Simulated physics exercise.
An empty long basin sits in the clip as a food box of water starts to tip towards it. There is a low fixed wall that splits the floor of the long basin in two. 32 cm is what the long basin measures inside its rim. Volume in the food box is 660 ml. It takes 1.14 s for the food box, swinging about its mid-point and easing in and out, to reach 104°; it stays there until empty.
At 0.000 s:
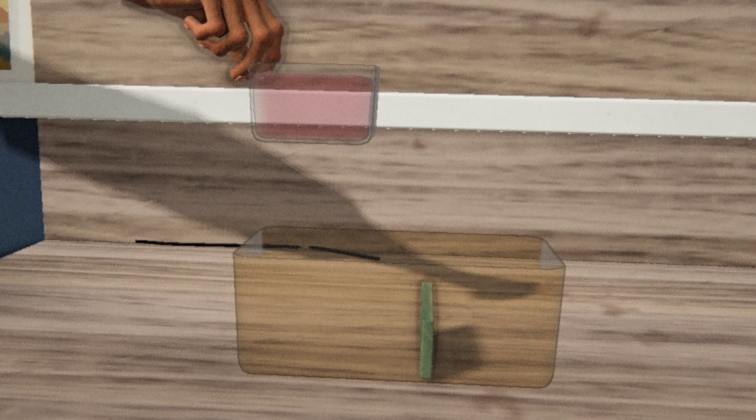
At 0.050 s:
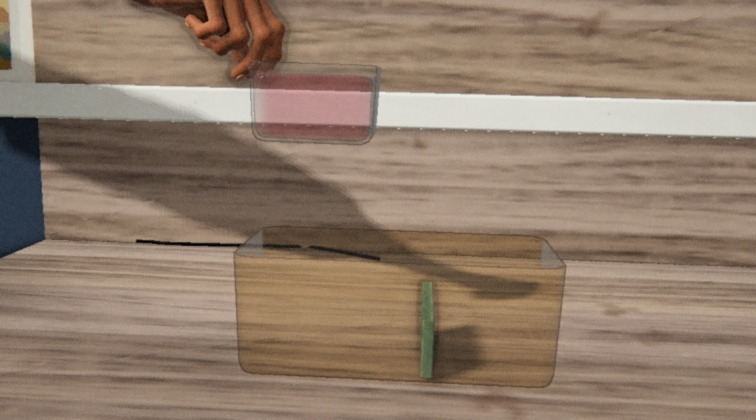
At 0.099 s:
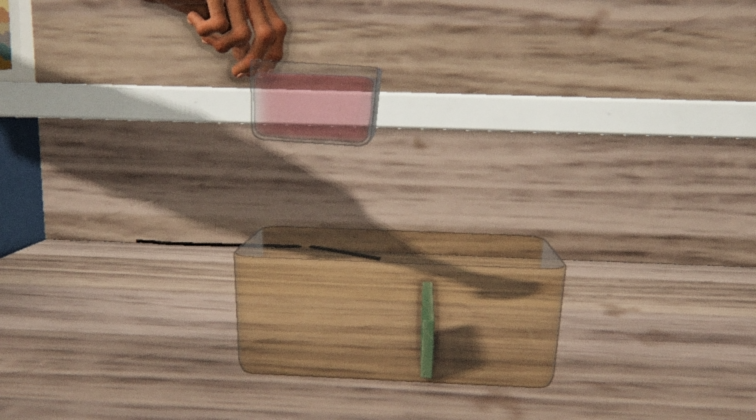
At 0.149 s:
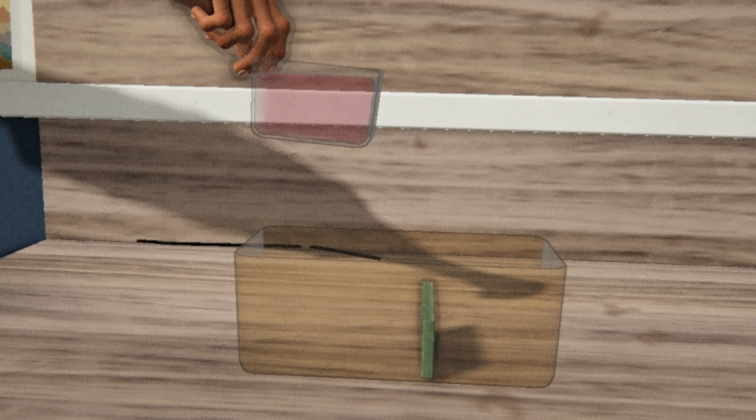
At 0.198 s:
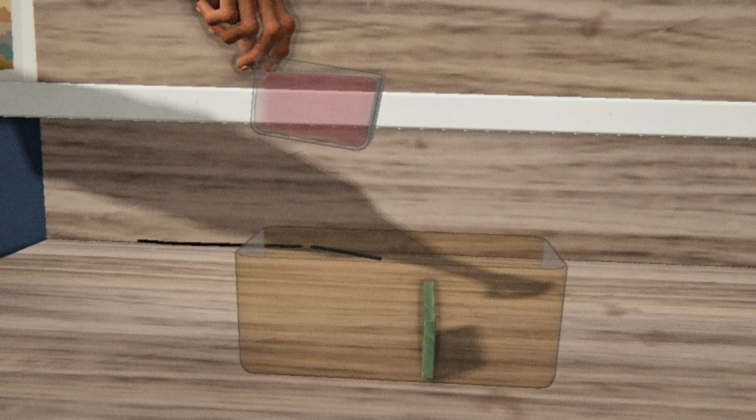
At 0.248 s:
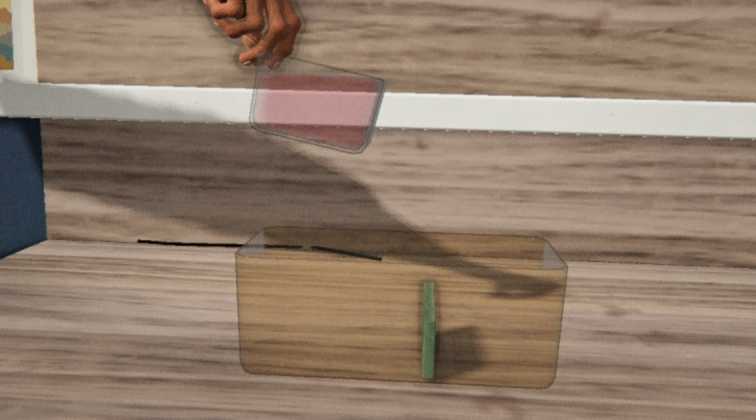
A small clear food box of pinkish-red liquid, beneath a brown hand at the top, starts level and then leans slightly, its right side dipping as the hand shifts a little right. Below it sits a long, empty, see-through basin, with a green upright piece and a thin black line nearby. The fixed view faces wood-grained surfaces crossed by a white strip, with blue at the left edge.
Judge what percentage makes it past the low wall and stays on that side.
Some 70 per cent makes it over and stays.
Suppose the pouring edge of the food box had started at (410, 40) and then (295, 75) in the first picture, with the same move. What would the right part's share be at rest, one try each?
Roughly 90 per cent the first time and 0 per cent the second.
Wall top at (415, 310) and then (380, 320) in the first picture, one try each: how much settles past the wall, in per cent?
First 75, then 90 per cent.
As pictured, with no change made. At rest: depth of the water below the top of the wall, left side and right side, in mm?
The left comes to roughly 54 mm and the right to roughly 34 mm.
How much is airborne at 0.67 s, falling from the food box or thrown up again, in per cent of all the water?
Some 32 per cent.
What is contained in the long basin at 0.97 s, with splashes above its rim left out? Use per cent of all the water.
Around 80 parts in a hundred.
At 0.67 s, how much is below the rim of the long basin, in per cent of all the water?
Roughly 14 per cent.
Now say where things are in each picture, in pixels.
In the first picture, it leans 0°; its right rim is at (377, 69); the water meets the walls at (261, 76) and (375, 79); the long basin's rim runs from (248, 242) to (554, 254); the wall's top is at (428, 301).
In the second picture, it leans 0°; its right rim is at (378, 69); the water meets the walls at (262, 75) and (376, 78).
In the third picture, it leans 2°; its right rim is at (379, 71); the water meets the walls at (262, 75) and (376, 79).
In the fourth picture, it leans 4°; its right rim is at (380, 73); the water meets the walls at (263, 75) and (378, 80).
In the fifth picture, it leans 8°; its right rim is at (383, 77); the water meets the walls at (266, 76) and (380, 81).
In the sixth picture, it leans 12°; its right rim is at (384, 82); the water meets the walls at (266, 76) and (383, 82).
By 0.67 s the tilt is 66° and 54 per cent is still to pour, 2 is left of the wall and 11 right of it.
By 0.97 s the tilt is 99° and 11 per cent is still to pour, 11 is left of the wall and 69 right of it.
By 1.29 s the tilt is 104° and 0 per cent is still to pour, 28 is left of the wall and 70 right of it.
By 1.64 s the tilt is 104° and 0 per cent is still to pour, 29 is left of the wall and 70 right of it.
At rest 29 per cent lies left of the wall, 70 right of it and 1 outside.
